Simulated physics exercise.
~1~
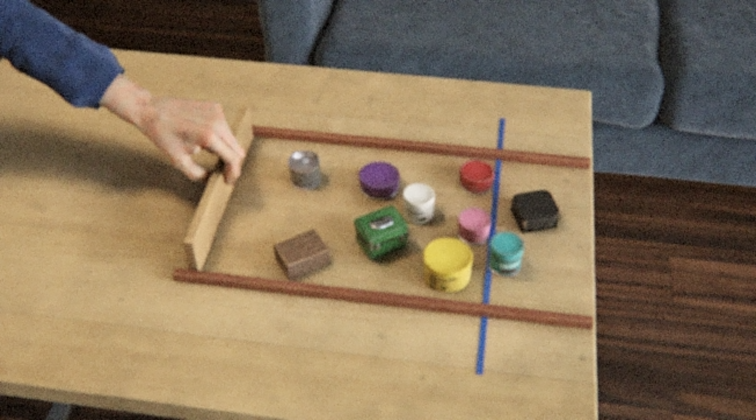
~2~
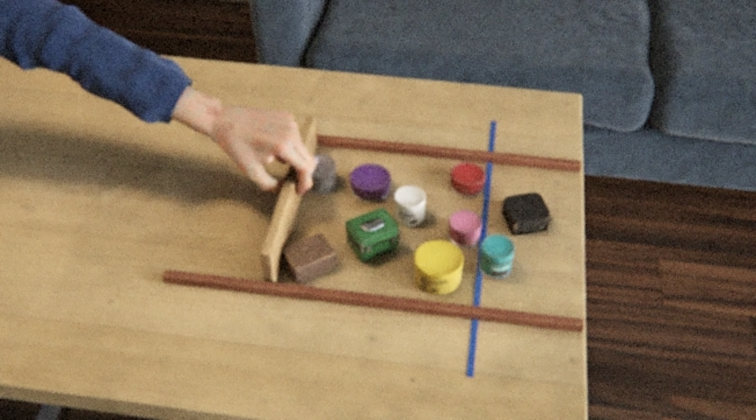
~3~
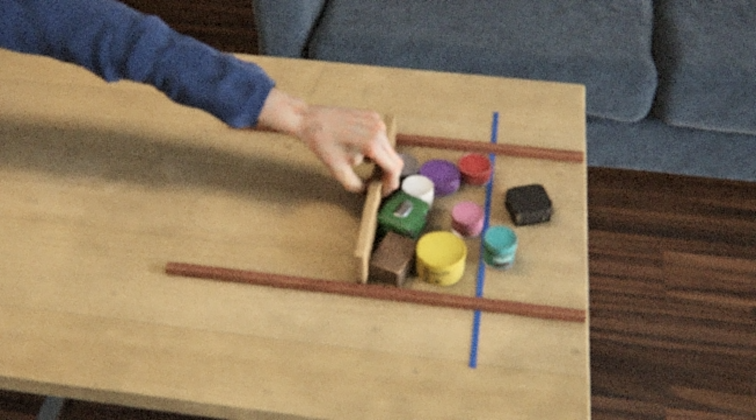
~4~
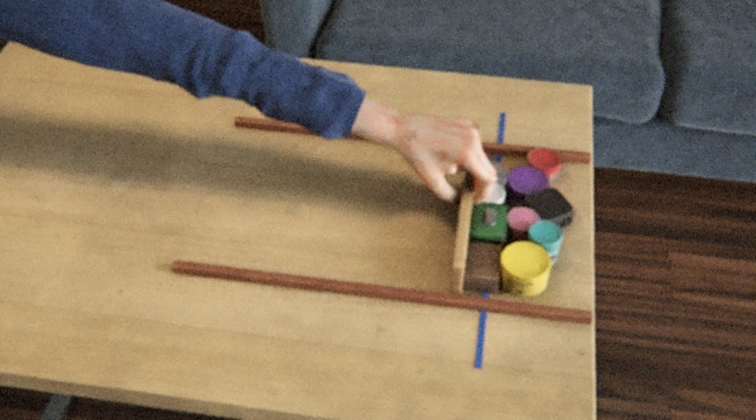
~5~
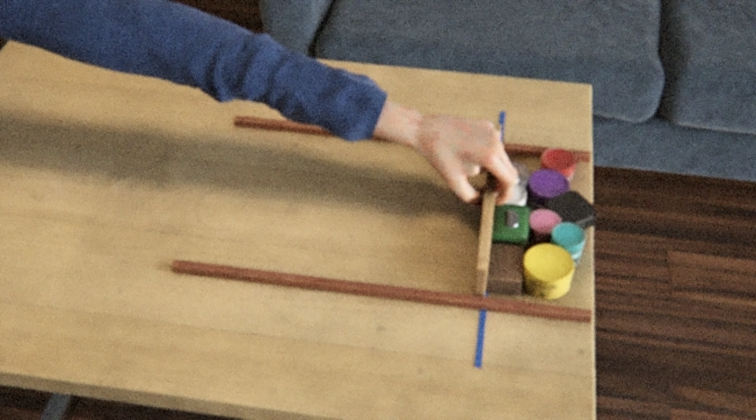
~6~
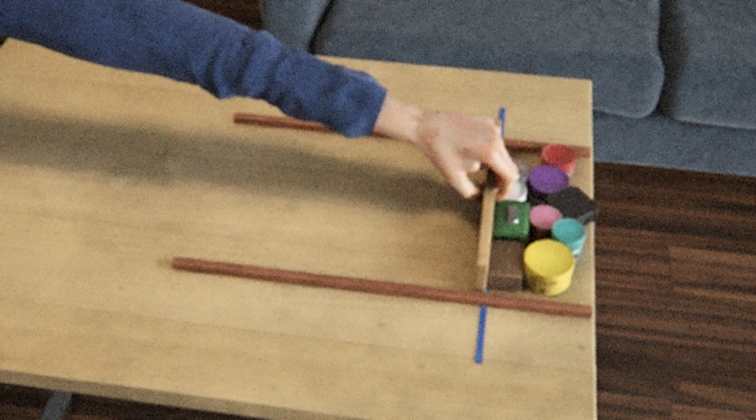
A hand sliding a wooden board rightward across a table, bunching small tubs and blocks near the edge, where all remain on top.
